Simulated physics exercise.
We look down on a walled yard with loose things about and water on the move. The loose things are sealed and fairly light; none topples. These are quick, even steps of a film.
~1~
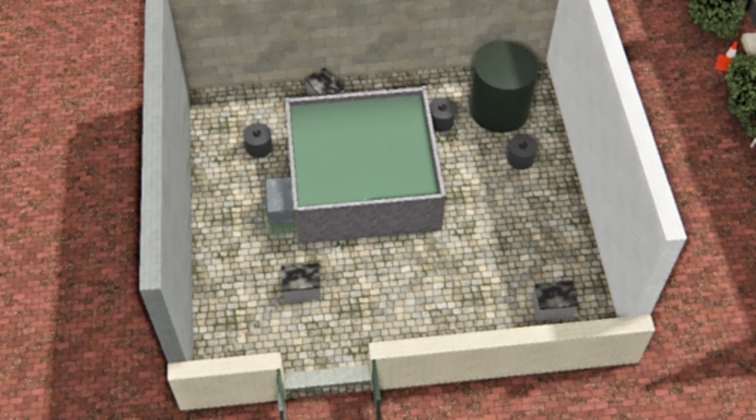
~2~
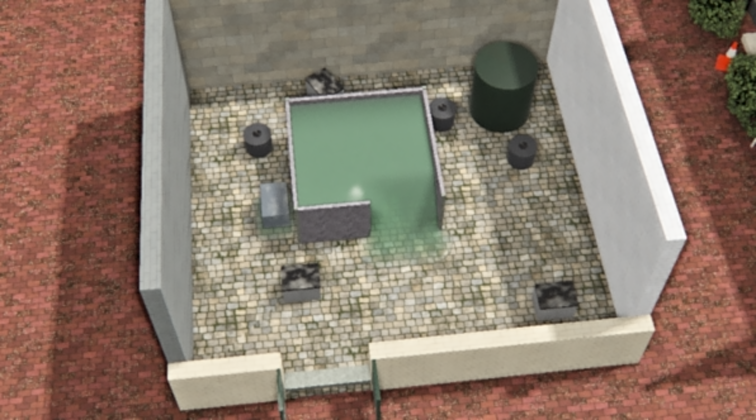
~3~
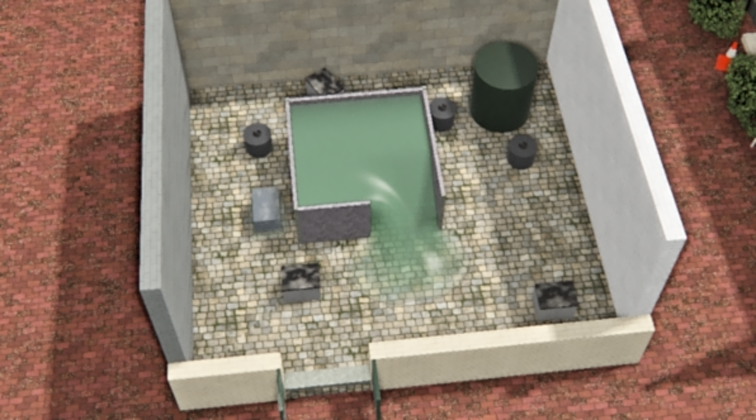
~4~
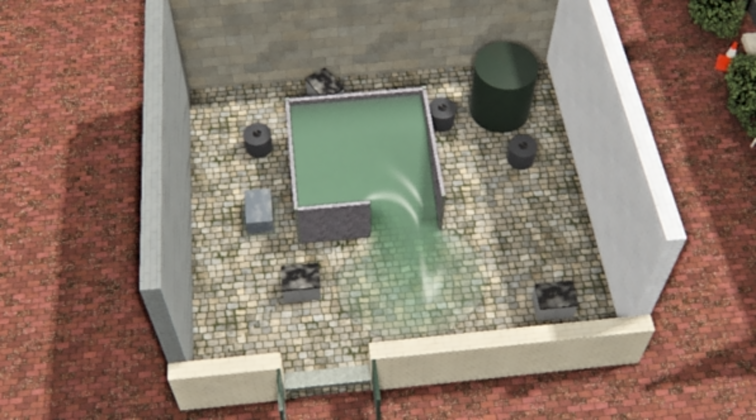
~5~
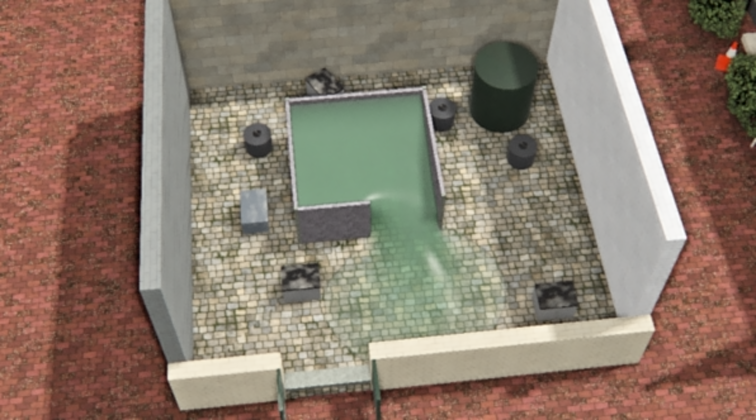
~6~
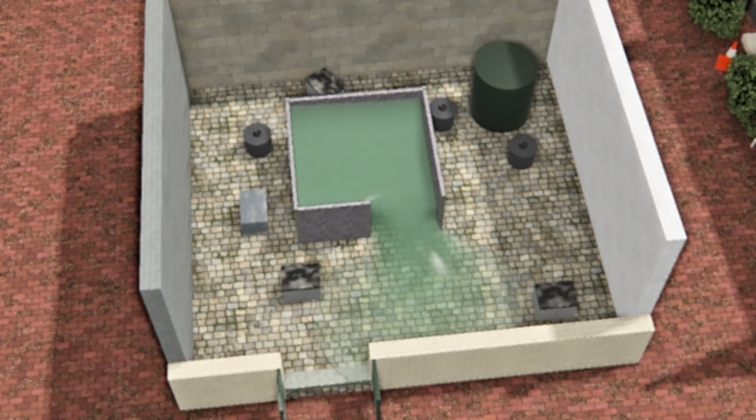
Green water fills a square, dark-walled tank in a stone-paved yard, seen from high above through a still camera. Around it stand a blue-grey box at left, a dark green cylinder at back right, small dark drums and blackish blocks, with red brick outside the walls. The right part of the tank's front opens, water pours out and fans across the paving, and the box shifts slightly left, then rests.
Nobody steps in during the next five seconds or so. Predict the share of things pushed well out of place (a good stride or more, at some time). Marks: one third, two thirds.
Share: One to two thirds.
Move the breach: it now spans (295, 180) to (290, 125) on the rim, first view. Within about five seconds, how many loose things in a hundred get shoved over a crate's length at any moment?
About 90 per cent.
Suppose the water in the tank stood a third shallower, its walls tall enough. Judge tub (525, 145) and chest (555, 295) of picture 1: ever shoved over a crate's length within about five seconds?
In that order: Pushed that far, yes.
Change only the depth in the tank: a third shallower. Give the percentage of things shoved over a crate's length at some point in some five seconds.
Some 30 per cent.
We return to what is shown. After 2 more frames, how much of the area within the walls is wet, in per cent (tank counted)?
I make it 35 per cent.
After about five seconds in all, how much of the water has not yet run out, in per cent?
Roughly 90 per cent.
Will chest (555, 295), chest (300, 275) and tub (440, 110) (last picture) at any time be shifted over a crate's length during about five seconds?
As listed: Swept aside, short of that, yes.
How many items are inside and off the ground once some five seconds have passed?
It comes to 4.
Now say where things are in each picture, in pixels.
In the first picture, a crate at (280, 194), on the bottom; a tub at (257, 134) rests on the ground; 0 of 7 have shifted.
In the second picture, a crate at (274, 199), on the bottom, close to its start; a tub at (257, 134), on the bottom; 1 of 7 have shifted.
In the third picture, a crate at (266, 204) rests on the ground, close to its start; a tub at (257, 134) rests on the ground; 1 of 7 have shifted.
In the fourth picture, a crate at (258, 205) rests on the ground, a stride from its start; a tub at (257, 134) rests on the ground; 1 of 7 have shifted.
In the fifth picture, a crate at (254, 206), on the bottom, a stride from its start; a tub at (257, 134) rests on the ground; 1 of 7 have shifted.
In the sixth picture, a crate at (253, 206) rests on the ground, a stride from its start; a tub at (257, 134) rests on the ground; 1 of 7 have shifted.
A moment on, 0 of 7 are well off their spots; 0 afloat.
Next, 1 of 7 are well off their spots; 1 afloat.
Later, 2 of 7 are well off their spots; 2 afloat.
In the end, 3 of 7 are well off their spots, and 3 have been at some point; 4 afloat.
